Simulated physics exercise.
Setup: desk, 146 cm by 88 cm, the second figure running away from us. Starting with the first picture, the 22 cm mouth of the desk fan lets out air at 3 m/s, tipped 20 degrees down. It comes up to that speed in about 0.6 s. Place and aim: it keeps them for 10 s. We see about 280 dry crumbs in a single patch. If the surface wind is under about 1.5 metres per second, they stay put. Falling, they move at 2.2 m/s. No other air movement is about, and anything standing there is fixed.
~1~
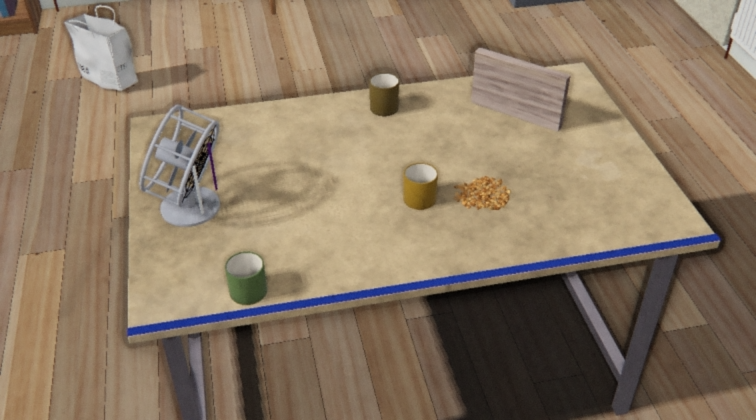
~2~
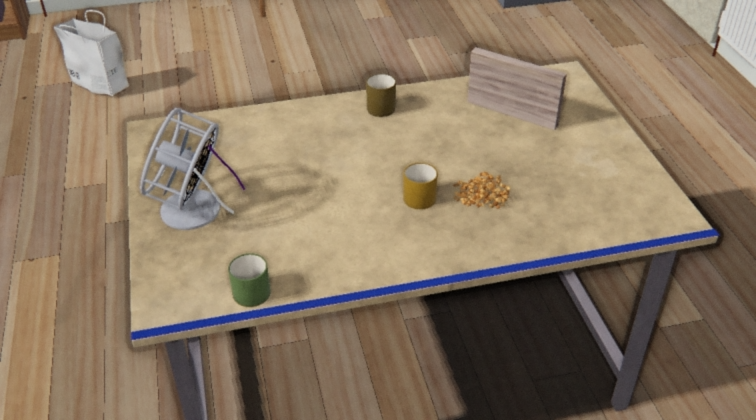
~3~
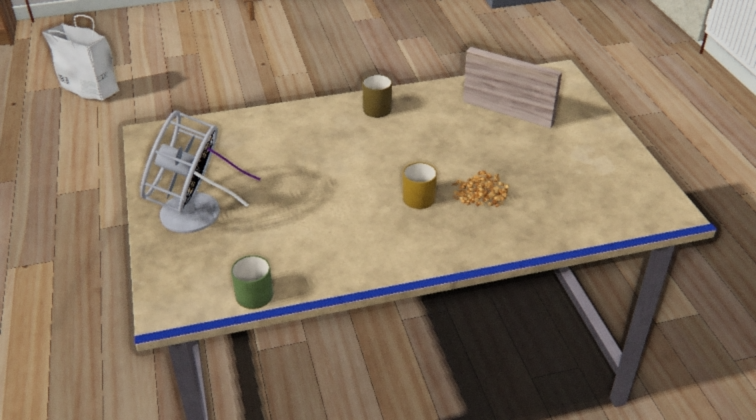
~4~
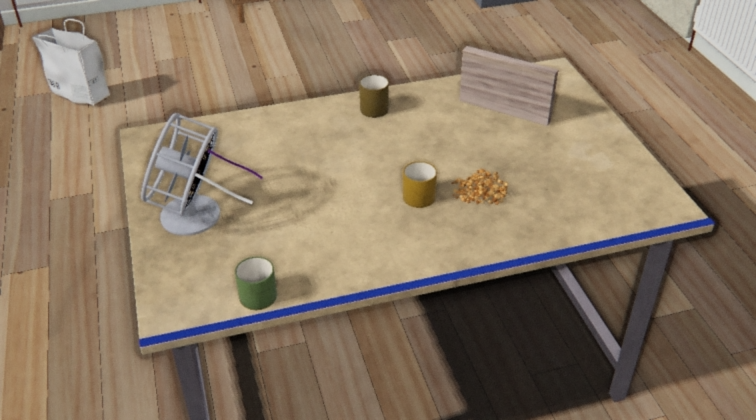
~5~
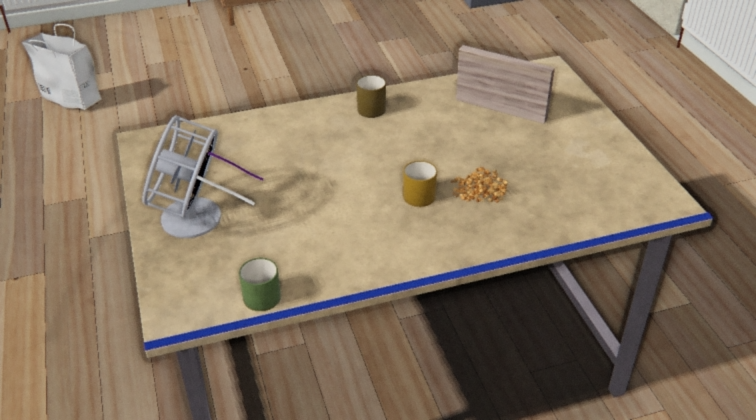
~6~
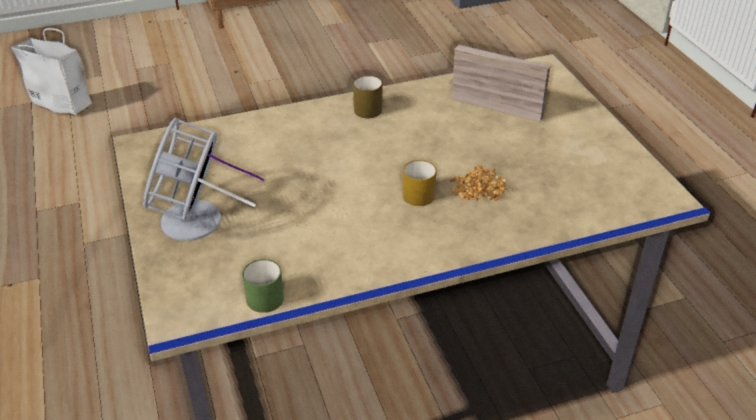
A large tan, mottled table with a blue front edge stands on a wooden plank floor, seen from above at an angle. A grey desk fan stands at the left, with a green mug in front, a mustard mug and orange-brown crumbs near the middle, and a dark mug and wooden board behind. The fan's ribbons lift and stream rightward while the crumbs stay still, as the camera drifts slightly.
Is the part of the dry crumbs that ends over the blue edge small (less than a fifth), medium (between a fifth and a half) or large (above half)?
Small.
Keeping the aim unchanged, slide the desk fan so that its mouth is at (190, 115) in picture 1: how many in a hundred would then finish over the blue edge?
Some 0 %.
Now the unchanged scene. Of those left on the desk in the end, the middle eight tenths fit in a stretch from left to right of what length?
The middle group spans some 10 cm.
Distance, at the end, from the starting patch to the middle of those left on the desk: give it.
Roughly 0 centimetres.
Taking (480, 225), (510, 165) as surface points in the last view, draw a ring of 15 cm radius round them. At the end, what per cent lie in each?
Roughly 40 % and 50 %, in that order.
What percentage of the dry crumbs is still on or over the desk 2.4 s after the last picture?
Near 100 percent remain.
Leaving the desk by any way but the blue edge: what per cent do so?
Close to 0 % of them.
Then, 1.2 s after the last picture, 0 % are over the blue edge; the middle of those still in play is near (480, 186); 17 % have settled or left.
Then, 2.4 s after the last picture, 0 % are over the blue edge; the middle of those still in play is near (480, 186); 19 % have settled or left.
Then, 4.7 s after the last picture, 0 % are over the blue edge; the middle of those still in play is near (480, 186); 24 % have settled or left.
Then, 9.2 s after the last picture, at the end, 0 % are over the blue edge; the middle of those still in play is near (480, 186).
